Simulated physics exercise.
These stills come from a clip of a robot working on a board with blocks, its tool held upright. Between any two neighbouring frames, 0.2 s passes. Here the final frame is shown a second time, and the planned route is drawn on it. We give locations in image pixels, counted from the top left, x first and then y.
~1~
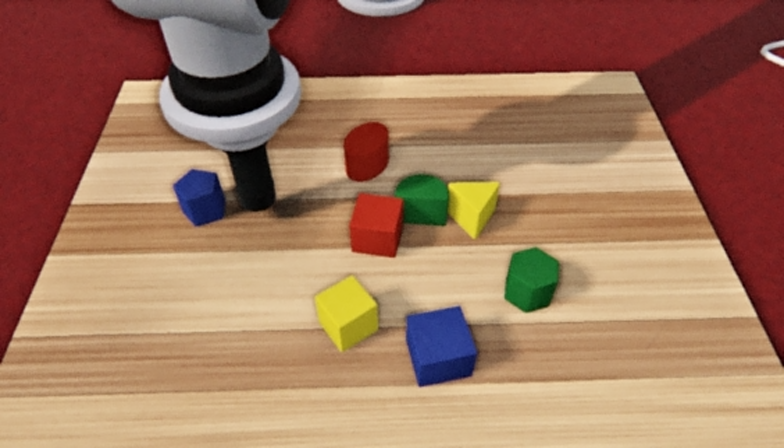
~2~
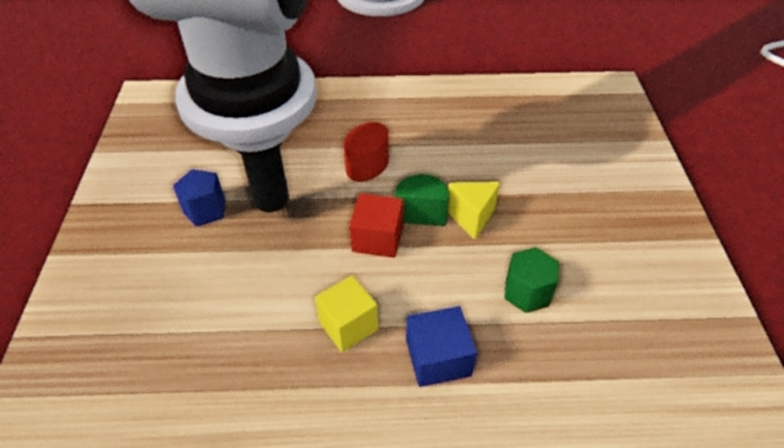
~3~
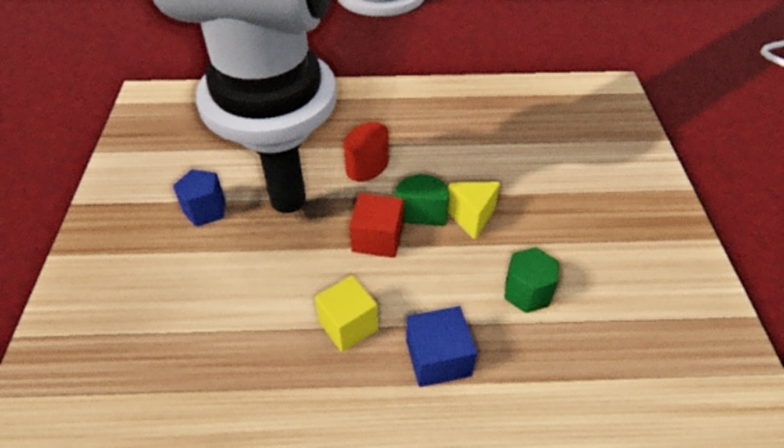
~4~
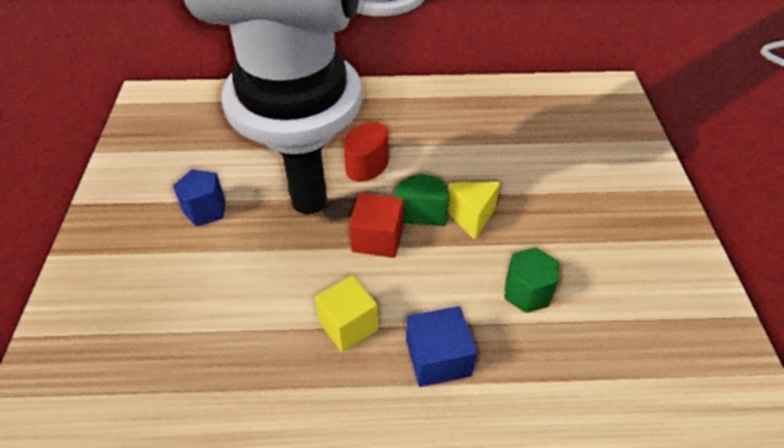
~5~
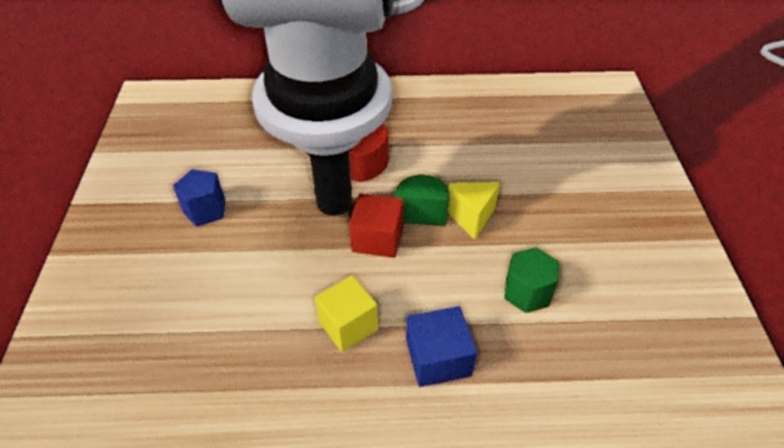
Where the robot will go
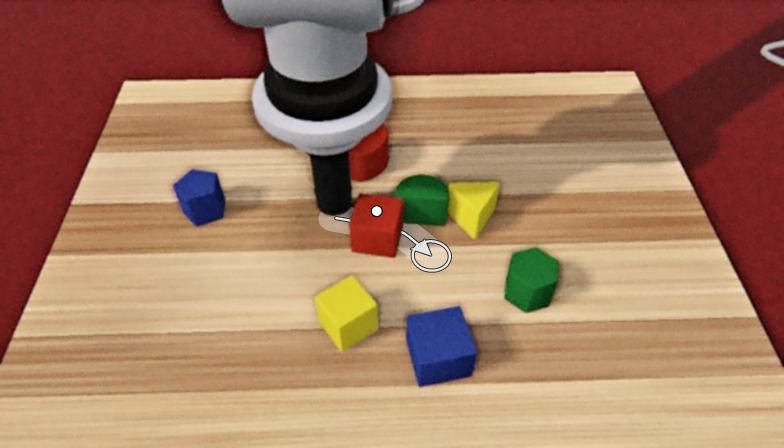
A light and dark striped wooden board on a red surface is seen from above at an angle by a still camera. A small blue block sits at left, red, green and yellow blocks cluster around the upper middle, and yellow, blue and green blocks lie nearer. A white and black robot arm slides its black tip steadily rightward from beside the small blue block to the red square piece, while every block stays still.
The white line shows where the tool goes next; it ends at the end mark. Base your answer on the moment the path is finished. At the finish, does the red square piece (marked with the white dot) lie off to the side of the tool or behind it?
I'd say no.
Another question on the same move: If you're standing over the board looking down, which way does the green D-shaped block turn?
The twist is anticlockwise.
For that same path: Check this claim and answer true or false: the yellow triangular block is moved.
True.
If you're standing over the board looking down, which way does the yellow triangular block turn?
Seen from overhead, it turns clockwise.
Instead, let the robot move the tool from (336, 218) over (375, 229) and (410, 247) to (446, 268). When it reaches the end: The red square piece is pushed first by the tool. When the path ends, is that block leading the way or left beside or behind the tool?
My answer is that the red square piece is still ahead.
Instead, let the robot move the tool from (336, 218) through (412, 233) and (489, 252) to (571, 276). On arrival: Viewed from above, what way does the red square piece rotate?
Clockwise, from overhead.
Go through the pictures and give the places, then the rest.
The first frame shows tool's lower end (259, 200); red oval block (366, 137); red square piece (377, 211); green D-shaped block (423, 187); yellow triangular block (476, 192).
The second frame shows tool (272, 201); blocks still.
The third frame shows tool (289, 201); blocks still.
The fourth frame shows tool (310, 203); blocks still.
The fifth frame shows tool (335, 204); red oval block (366, 137); red square piece (377, 211); green D-shaped block (423, 187); yellow triangular block (476, 192).
Drawn move, from (336, 218) through (371, 224) and (405, 234) to (431, 256); the dot is on the red square piece.
The first path, step by step. One third of the way, tool (371, 210); red square piece (398, 221), turned 30° clockwise.
Two thirds of the way, tool (407, 221); red square piece (424, 238), turned 65° clockwise; green D-shaped block (441, 185), turned 35° anticlockwise; yellow triangular block (486, 188), turned 40° clockwise.
At the end, tool (432, 242); red oval block still; red square piece (446, 264), turned 80° clockwise; green D-shaped block (442, 186), turned 45° anticlockwise; yellow triangular block (486, 187), turned 40° clockwise.
